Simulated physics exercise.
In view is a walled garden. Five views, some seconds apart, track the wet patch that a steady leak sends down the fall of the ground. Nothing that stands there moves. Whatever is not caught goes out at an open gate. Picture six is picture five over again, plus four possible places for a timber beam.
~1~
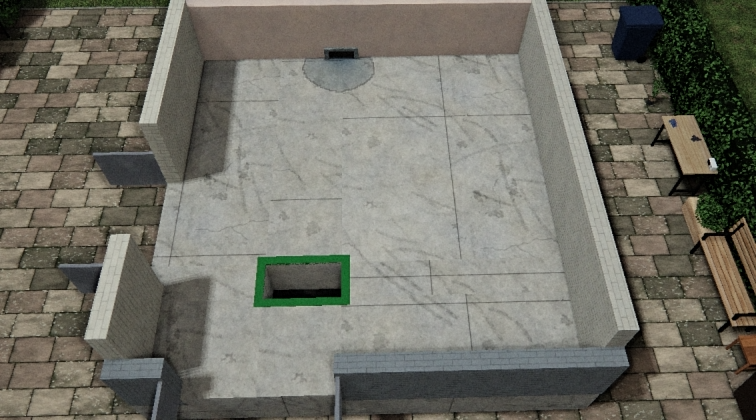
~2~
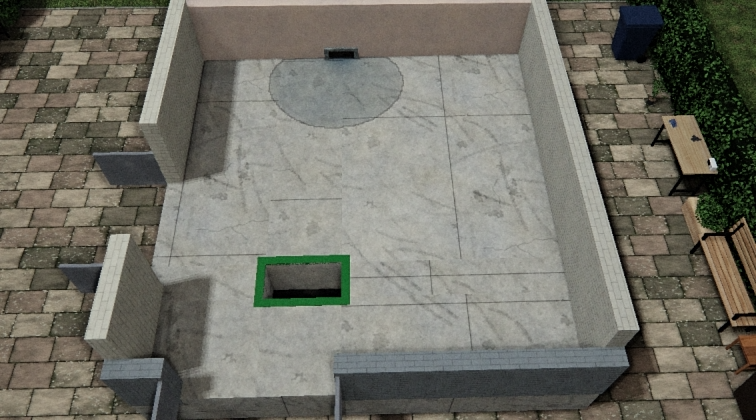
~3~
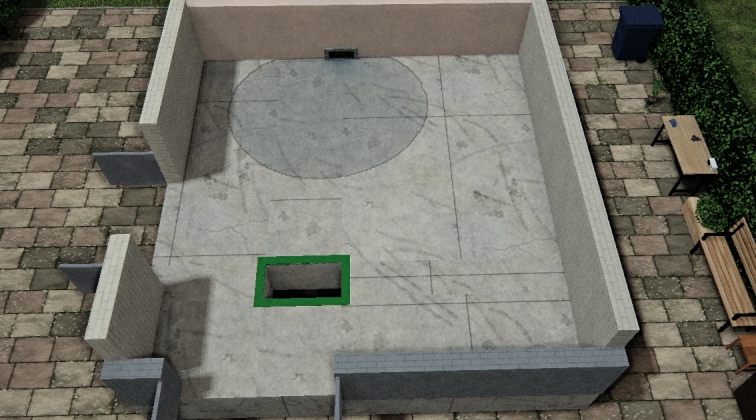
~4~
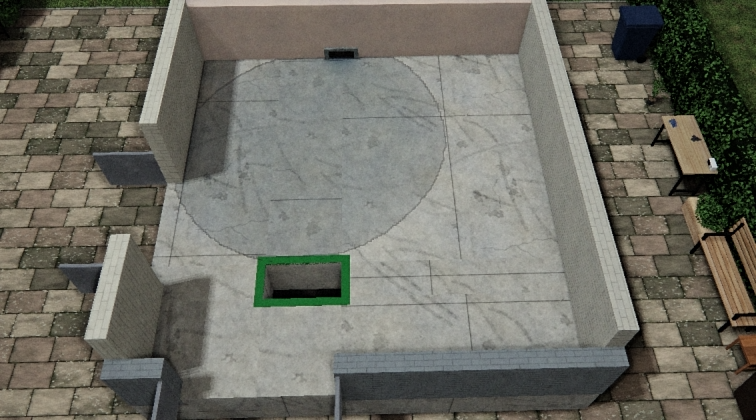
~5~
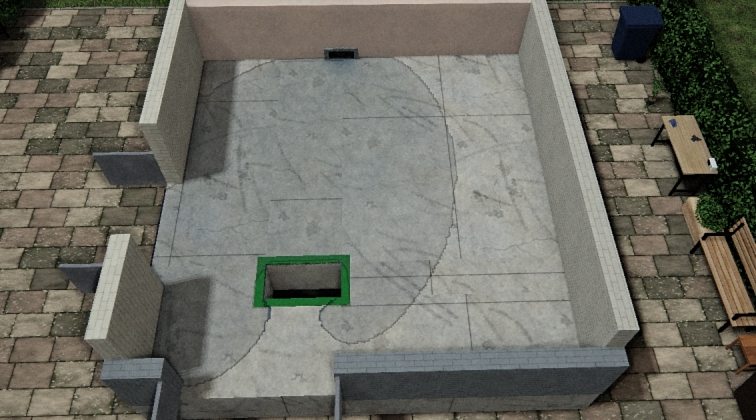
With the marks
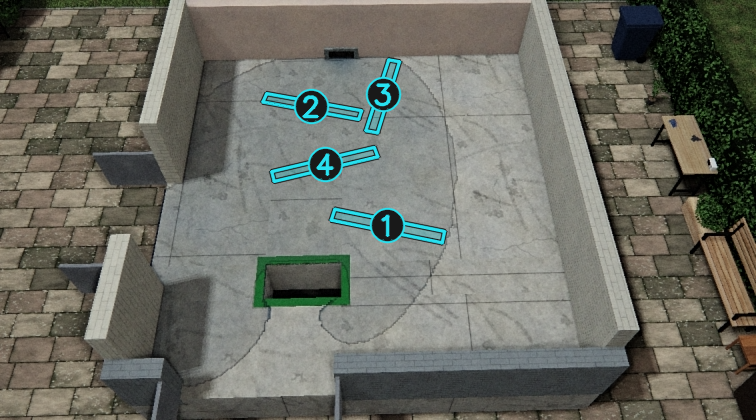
A walled garden with a pale stone floor is seen from high above, with the camera still. A small dark outlet sits at the back wall, a green-rimmed rectangular pit lies near the front, grey gates stand open on the left, and a table and bench sit outside on the right. Water spreads from the outlet in a widening grey patch, passes around both sides of the pit and enters it.
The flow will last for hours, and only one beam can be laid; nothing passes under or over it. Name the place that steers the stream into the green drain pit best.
3 is best.
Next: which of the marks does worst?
That is spot 4.
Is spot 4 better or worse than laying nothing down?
Worse.
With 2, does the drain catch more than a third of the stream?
No, it does not.
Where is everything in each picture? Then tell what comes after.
Outfall at (341, 53); green drain pit at (303, 280); open gate at (260, 379); open gate at (174, 232); water covers 2 % of the ground and shows as far out as (358, 84); green drain pit still dry.
Water covers 9 % of the ground and shows as far out as (287, 112); green drain pit still dry.
Water covers 20 % of the ground and shows as far out as (269, 163); green drain pit still dry.
Water covers 39 % of the ground and shows as far out as (294, 258); green drain pit still dry.
Water covers 53 % of the ground and shows as far out as (171, 328); green drain pit taking water.
On the marked copy, 1 from (333, 214) to (443, 237); 2 from (264, 97) to (360, 115); 3 from (371, 131) to (394, 60); 4 from (272, 176) to (376, 152).
Choosing 1, about 19 % of the stream runs into the green drain pit, about 80 % out by the gates.
Choosing 2, about 21 % of the stream runs into the green drain pit, about 78 % out by the gates.
Choosing 3, about 34 % of the stream runs into the green drain pit, about 66 % out by the gates.
Choosing 4, about 11 % of the stream runs into the green drain pit, about 89 % out by the gates.
